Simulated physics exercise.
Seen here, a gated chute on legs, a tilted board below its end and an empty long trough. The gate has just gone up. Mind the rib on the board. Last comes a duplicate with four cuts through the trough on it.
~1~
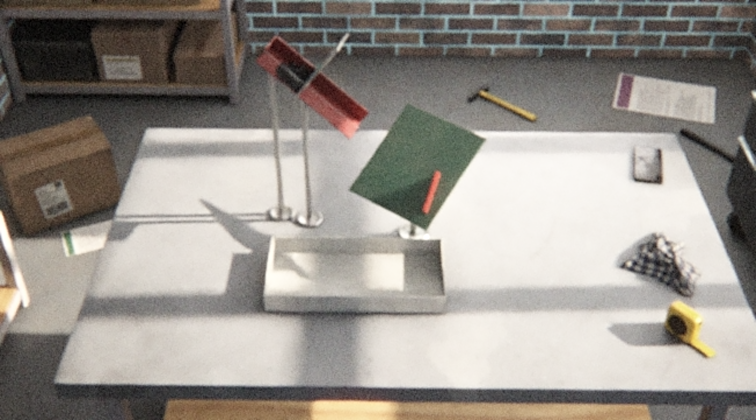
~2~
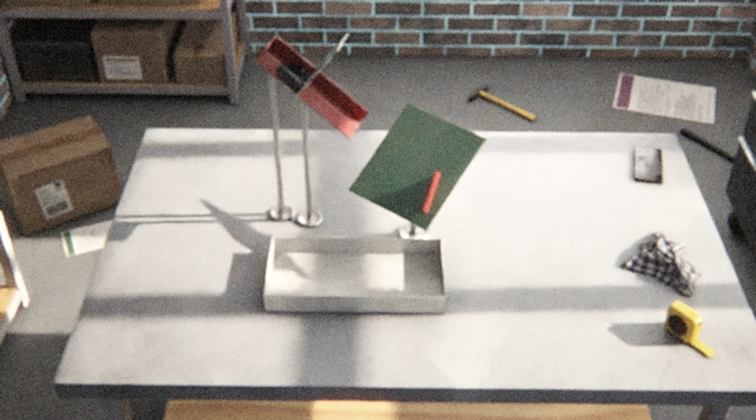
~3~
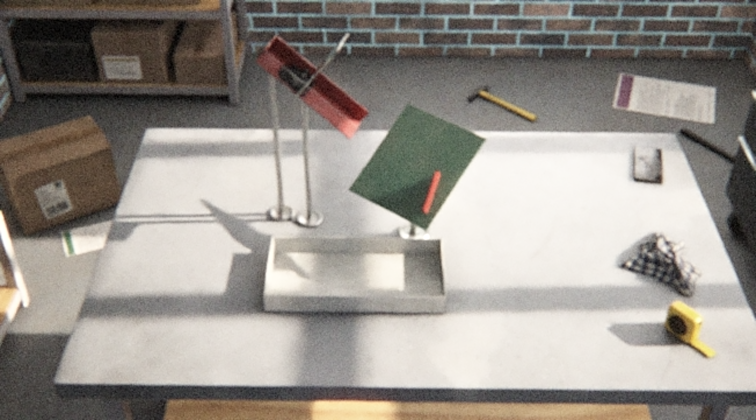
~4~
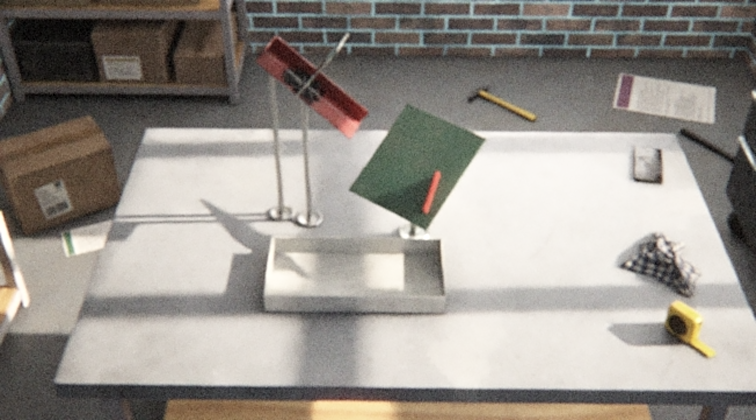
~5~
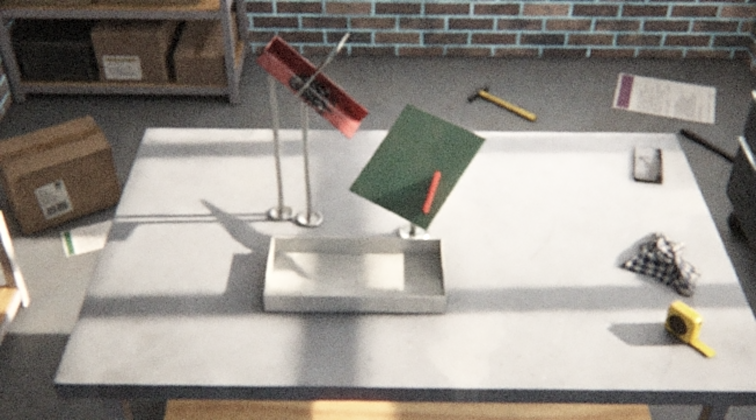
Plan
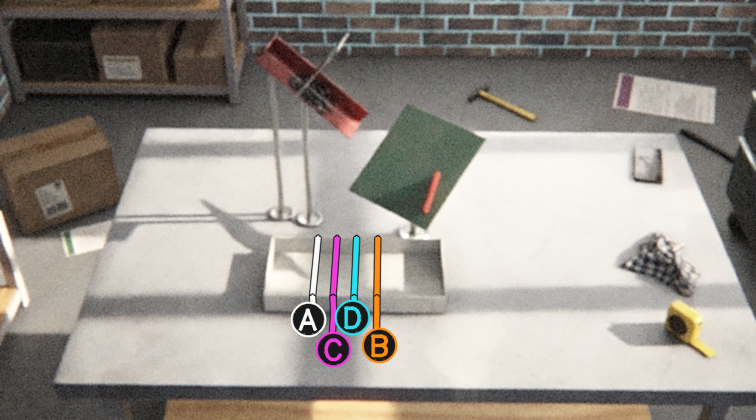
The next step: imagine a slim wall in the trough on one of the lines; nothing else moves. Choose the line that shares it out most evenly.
Go for B.
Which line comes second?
D.
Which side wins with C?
The right side.
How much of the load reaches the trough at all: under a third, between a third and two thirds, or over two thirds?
It is over two thirds.
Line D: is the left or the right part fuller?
Right.
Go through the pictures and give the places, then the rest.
The first frame shows load behind the gate at (293, 76), black beans; lip of the chute at (355, 131), sloping fairly steeply.
The second frame shows middle of the board at (416, 164), tilted fairly steeply; middle of its low edge at (386, 210); of its high edge at (446, 120).
The third frame shows front corners of the trough at (264, 295) and (446, 297), empty; front of the load at (314, 84).
The fourth frame shows middle of the load at (303, 85); its front at (321, 96), about a quarter of the way to the lip; rib from (437, 171) to (424, 210).
The fifth frame shows middle of the load at (311, 93); its front at (334, 106), about half of the way to the lip.
On the marked copy, line A crosses the front rim at (312, 295); line B crosses the front rim at (376, 296); line C crosses the front rim at (333, 296); line D crosses the front rim at (354, 296).
With A, of what is caught, none on the left of the divider, all on the right.
With B, of what is caught, about half on the left of the divider, about half on the right.
With C, of what is caught, none on the left of the divider, all on the right.
With D, of what is caught, a small part on the left of the divider, most on the right.
